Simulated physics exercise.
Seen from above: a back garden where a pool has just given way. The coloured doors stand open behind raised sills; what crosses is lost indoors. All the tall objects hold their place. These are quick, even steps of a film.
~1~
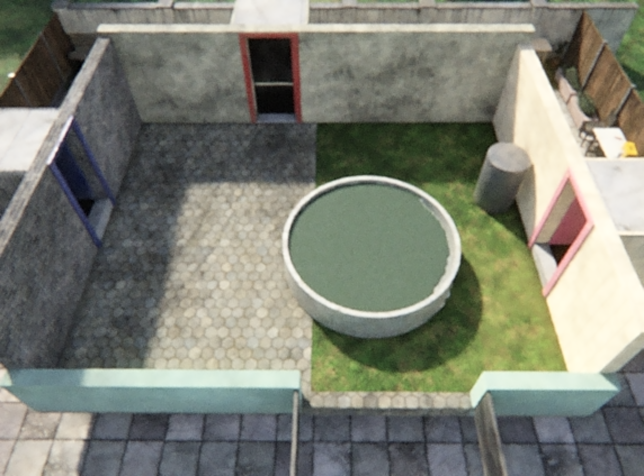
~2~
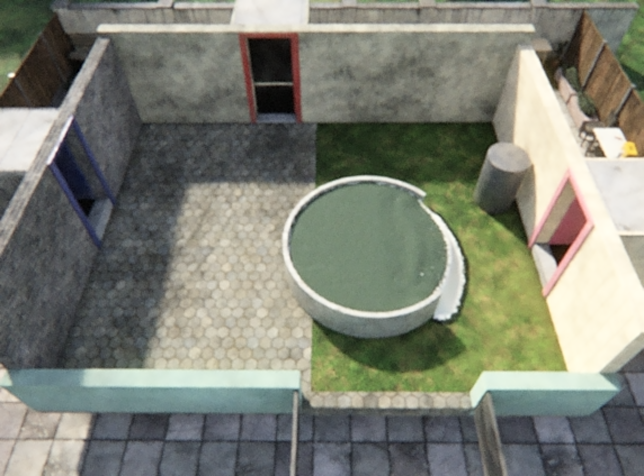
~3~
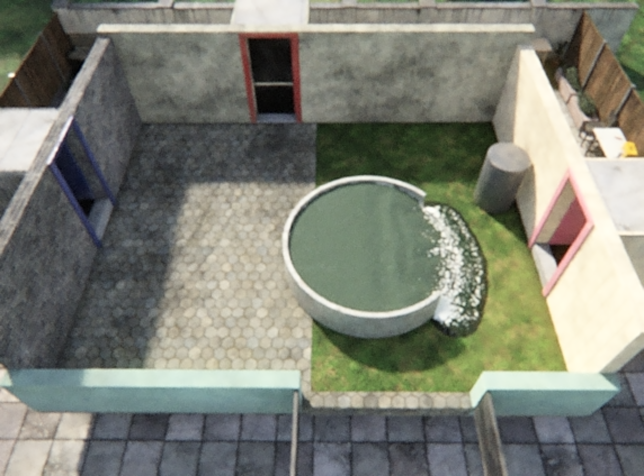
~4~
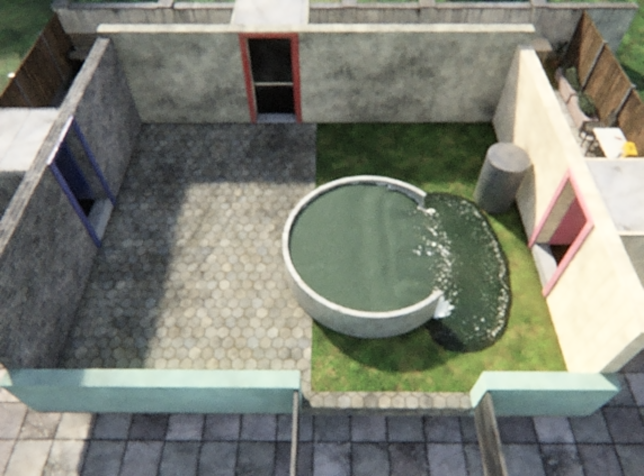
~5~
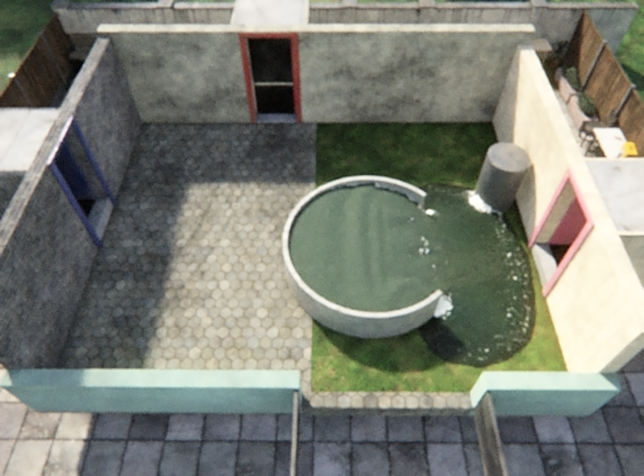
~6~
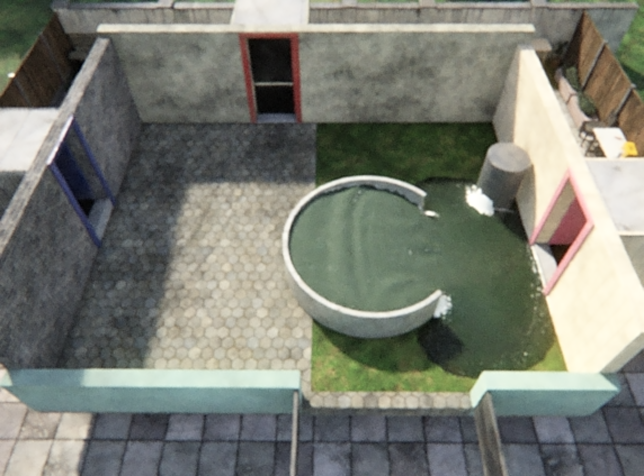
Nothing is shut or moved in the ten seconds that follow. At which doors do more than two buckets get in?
The red door holds within the limit; the blue door holds within the limit; the pink door floods.
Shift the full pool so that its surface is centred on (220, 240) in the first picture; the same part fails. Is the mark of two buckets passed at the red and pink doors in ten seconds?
Then: The red door stays under, the pink door takes less.
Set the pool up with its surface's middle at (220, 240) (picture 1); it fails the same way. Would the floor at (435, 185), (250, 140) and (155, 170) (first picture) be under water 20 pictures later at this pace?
In that order: Under water, dry, dry.
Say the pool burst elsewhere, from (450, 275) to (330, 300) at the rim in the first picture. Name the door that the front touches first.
That is the pink one.
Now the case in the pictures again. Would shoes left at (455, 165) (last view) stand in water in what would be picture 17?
Answer: Awash.
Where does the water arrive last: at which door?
I say the blue door.
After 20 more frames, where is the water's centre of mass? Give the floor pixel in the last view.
Close to (435, 268).
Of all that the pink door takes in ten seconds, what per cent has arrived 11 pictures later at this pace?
Close to 50 %.
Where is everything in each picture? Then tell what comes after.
The first picture shows still water in the round tank at (371, 242).
In the second picture, the front is at a hidden place, out from the gap at (449, 256).
In the third picture, the front is at (453, 333), out from the gap at (449, 257).
In the fourth picture, the front is at (479, 347), out from the gap at (449, 258).
In the fifth picture, the front is at (485, 361), out from the gap at (449, 258).
In the sixth picture, the front is at (535, 358), out from the gap at (449, 258).
A moment on, water covers 20 % of the floor; the red door not reached, the blue door not reached, the pink door under two buckets in.
Next, water covers 25 % of the floor; the red door not reached, the blue door not reached, the pink door far over two buckets in.
Then, water covers 35 % of the floor; the red door not reached, the blue door not reached, the pink door far over two buckets in.
Later, water covers 60 % of the floor; the red door not reached, the blue door not reached, the pink door far over two buckets in.
In the end, water covers 95 % of the floor; the red door wet at the sill, nothing in, the blue door wet at the sill, nothing in, the pink door far over two buckets in.
